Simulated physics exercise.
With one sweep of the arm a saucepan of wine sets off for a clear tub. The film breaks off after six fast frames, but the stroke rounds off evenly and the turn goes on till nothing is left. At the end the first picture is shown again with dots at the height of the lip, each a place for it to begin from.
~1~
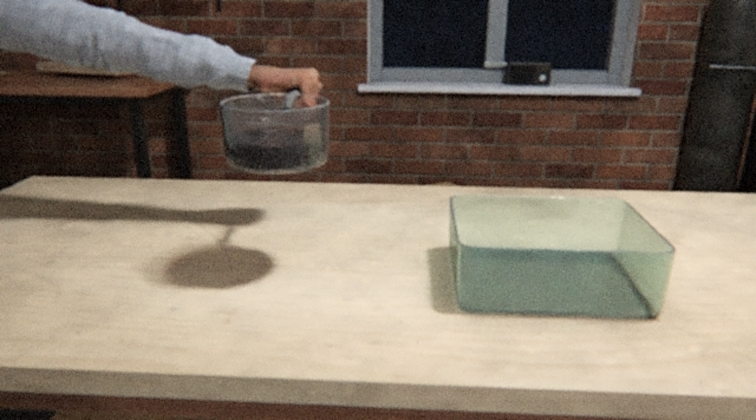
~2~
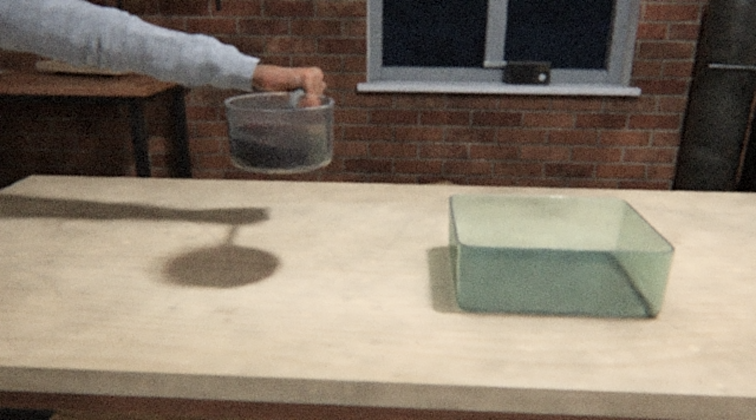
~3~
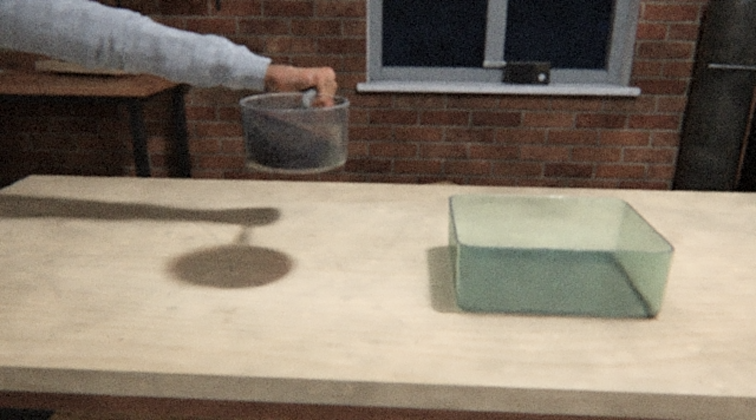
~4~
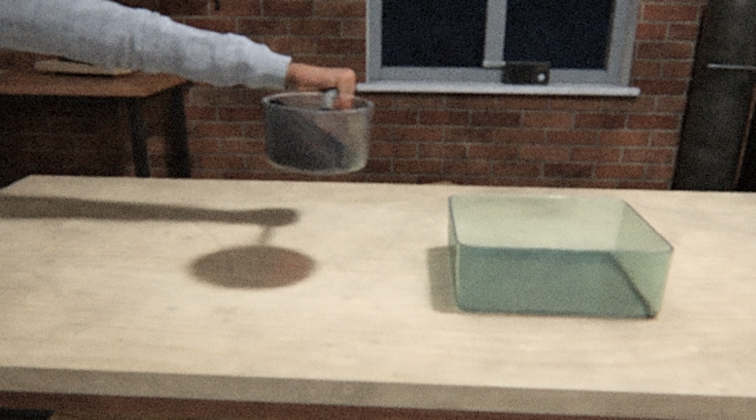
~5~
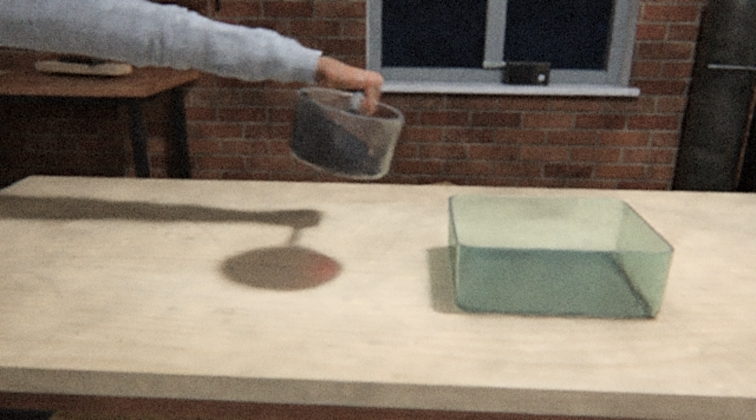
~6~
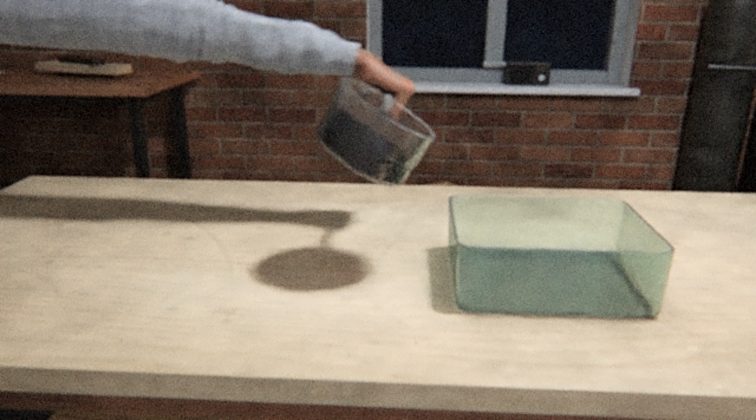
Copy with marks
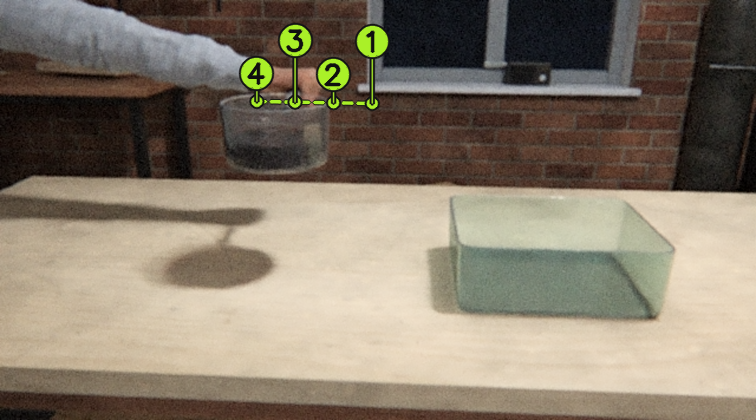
An arm in a light blue sleeve reaches in from the left, holding a clear saucepan of dark liquid above a pale wooden table, seen from the front and slightly above in a brick-walled room. A greenish clear tub, partly filled, sits at right, below a window. The hand carries the pan rightward, gradually tilting it toward the tub as its shadow slides along the tabletop, while the camera stays still.
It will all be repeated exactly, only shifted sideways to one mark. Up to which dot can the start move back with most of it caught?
Use dot 4.
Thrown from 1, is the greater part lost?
No, that is safe.
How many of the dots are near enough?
All of them.
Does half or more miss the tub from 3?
No, not at all.
On the marked copy, 1 at (372, 103); 2 at (333, 102); 3 at (295, 102); 4 at (256, 101).
With 1, about 80 % lands in the tub, 3 % falls short and 17 % goes beside or beyond.
With 2, about 90 % lands in the tub, 4 % falls short and 6 % goes beside or beyond.
With 3, about 85 % lands in the tub, 11 % falls short and 4 % goes beside or beyond.
With 4, about 65 % lands in the tub, 29 % falls short and 6 % goes beside or beyond.
